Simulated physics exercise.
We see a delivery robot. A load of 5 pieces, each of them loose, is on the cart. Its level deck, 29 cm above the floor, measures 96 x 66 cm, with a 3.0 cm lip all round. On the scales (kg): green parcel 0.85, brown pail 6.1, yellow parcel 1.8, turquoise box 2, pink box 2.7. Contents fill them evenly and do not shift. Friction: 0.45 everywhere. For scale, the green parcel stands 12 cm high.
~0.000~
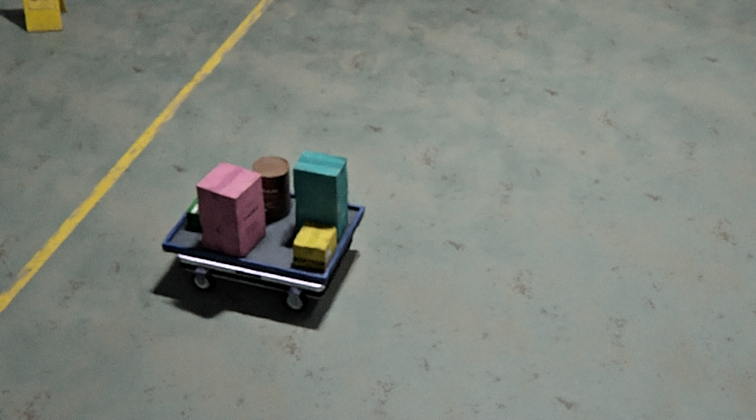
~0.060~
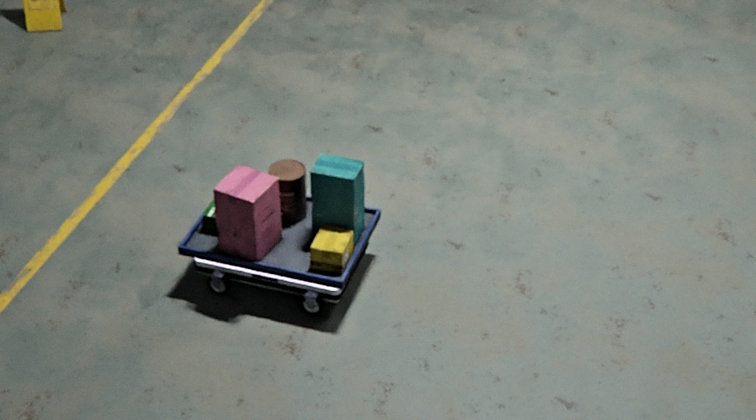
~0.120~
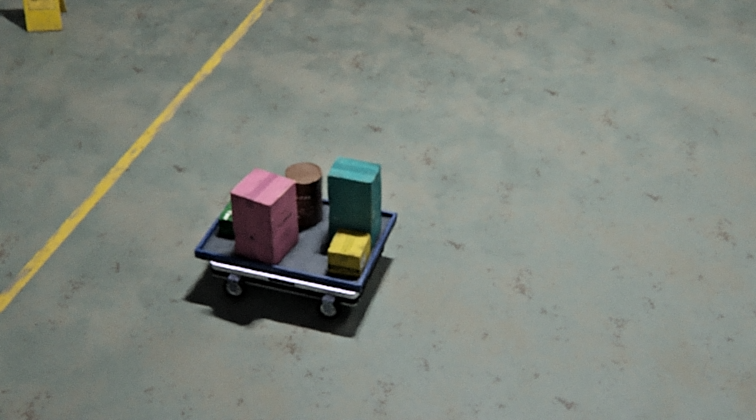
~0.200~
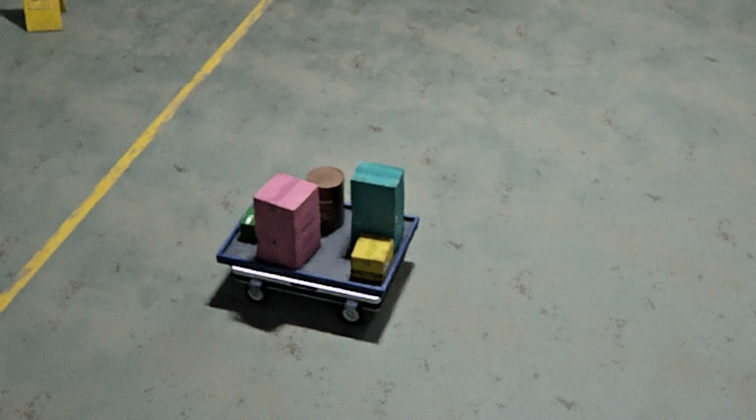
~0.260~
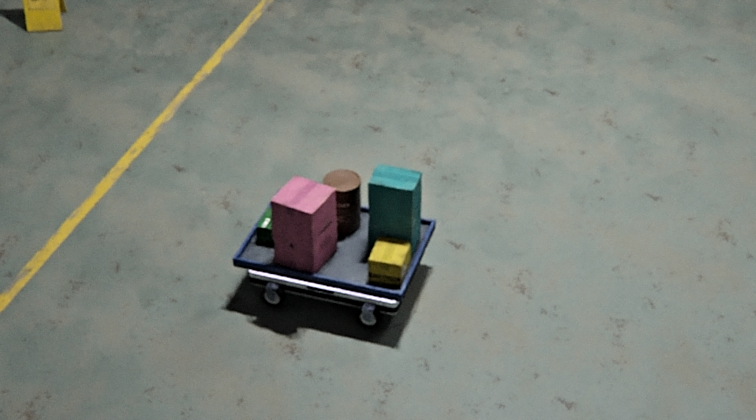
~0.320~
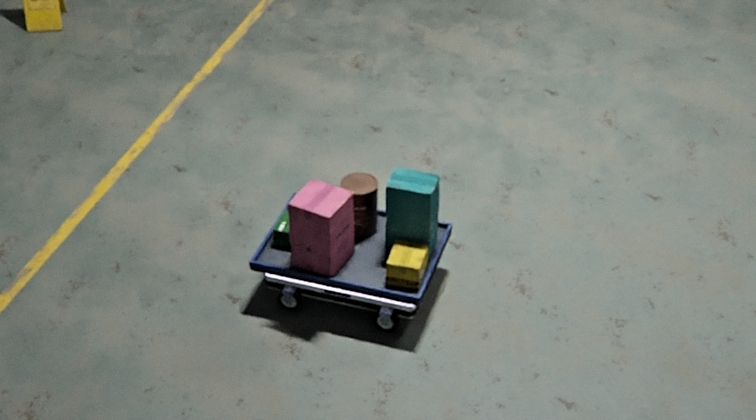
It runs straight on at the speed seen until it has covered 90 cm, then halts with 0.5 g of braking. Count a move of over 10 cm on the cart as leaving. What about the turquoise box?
The turquoise box keeps its place.
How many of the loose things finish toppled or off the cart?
0 of them.
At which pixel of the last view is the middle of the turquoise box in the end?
At about (530, 238).
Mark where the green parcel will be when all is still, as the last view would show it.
Around (404, 253).
After 0.52 s, cart 88 cm along.
After 0.72 s, cart 113 cm along.
After 0.82 s, cart 119 cm along; turquoise box slid 2 cm near (528, 238); pink box slid 3 cm; brown pail slid 2 cm.
At rest (1.4 s), all 5 in place, give or take 10 cm. In the last view, turquoise box near (530, 238).
